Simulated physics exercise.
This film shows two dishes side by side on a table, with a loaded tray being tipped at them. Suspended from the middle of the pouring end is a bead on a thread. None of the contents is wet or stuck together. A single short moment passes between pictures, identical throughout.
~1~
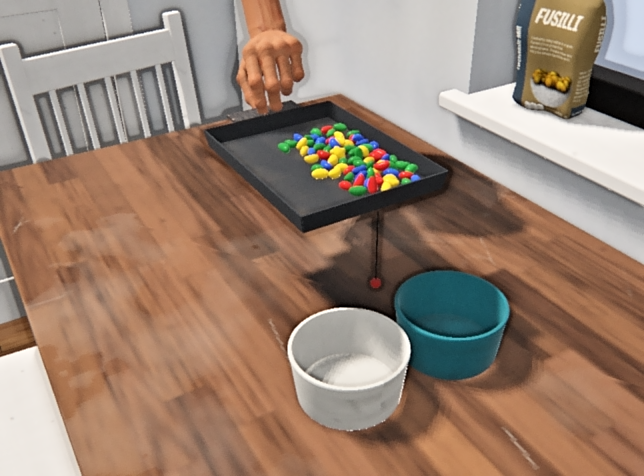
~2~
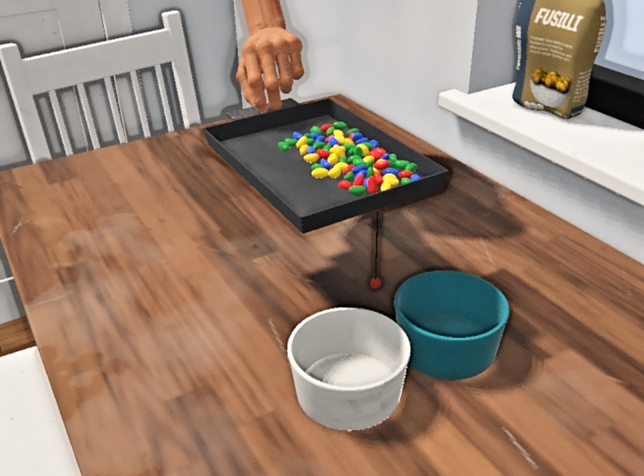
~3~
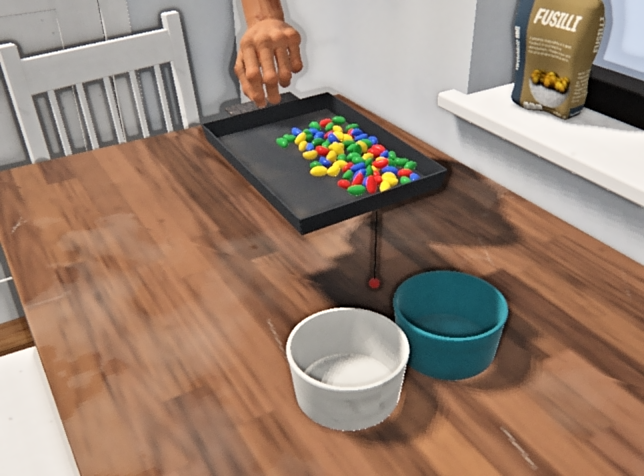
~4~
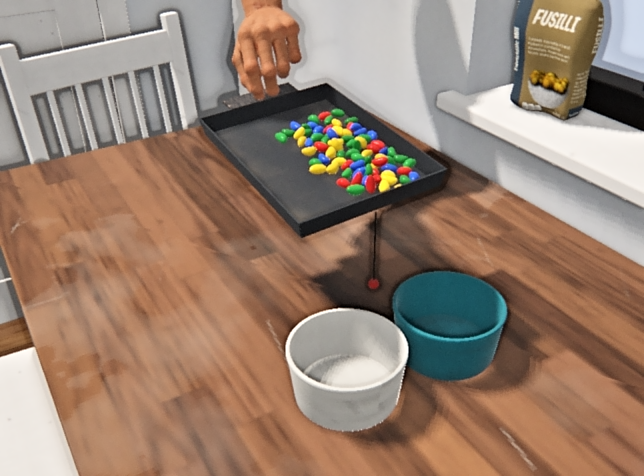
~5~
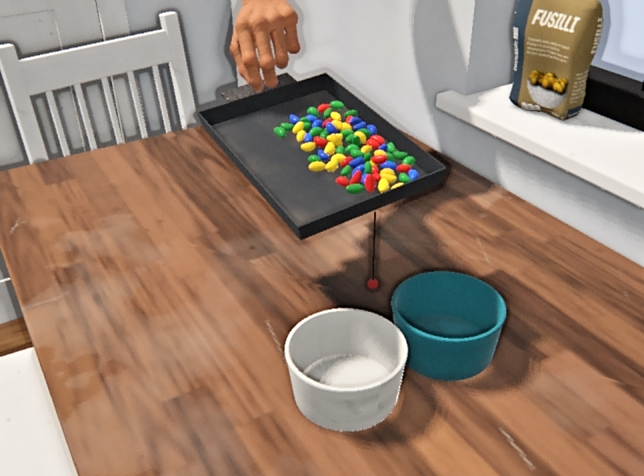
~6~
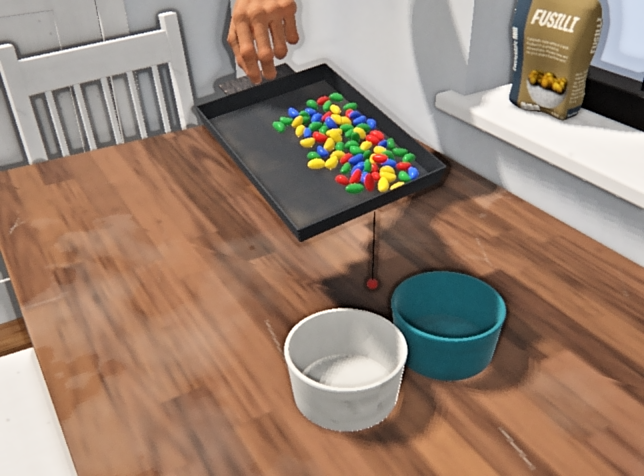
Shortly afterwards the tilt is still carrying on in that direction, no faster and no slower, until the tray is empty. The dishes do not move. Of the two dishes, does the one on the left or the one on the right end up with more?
I'd say the left dish gets the lion's share of it.
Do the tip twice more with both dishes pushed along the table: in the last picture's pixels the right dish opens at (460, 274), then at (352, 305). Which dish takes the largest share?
Try 1 - the dish at left; try 2 - the dish at right.
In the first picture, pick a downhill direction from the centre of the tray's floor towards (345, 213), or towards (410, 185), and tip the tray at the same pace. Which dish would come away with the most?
The first slope favours the dish to the left, the second the dish to the right.
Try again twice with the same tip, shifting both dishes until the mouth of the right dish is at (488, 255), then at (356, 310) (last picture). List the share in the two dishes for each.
About 0% and about 80%.
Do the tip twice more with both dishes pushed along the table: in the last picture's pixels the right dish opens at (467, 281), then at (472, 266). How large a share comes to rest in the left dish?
40 and 20 %.
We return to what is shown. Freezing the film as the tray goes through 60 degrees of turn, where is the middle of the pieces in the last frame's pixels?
I'd put the middle of the pieces at roughly (335, 178).
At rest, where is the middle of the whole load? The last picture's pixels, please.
Once it all stops, the middle lies near (316, 379).
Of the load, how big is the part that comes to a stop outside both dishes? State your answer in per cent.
It comes to 40 per cent or so.
Just after the last frame, tray tipped steeply; every one on the tray.
A moment on, tray tipped right over; the larger part on the tray; about a tenth in the left dish; just a few outside both; about a tenth in the air.
Further on, tray tipped past a quarter turn; roughly two thirds in the left dish; roughly a third outside both.
When it is over, tray tipped past a quarter turn; roughly two thirds in the left dish; not one in the right dish; roughly a third outside both.
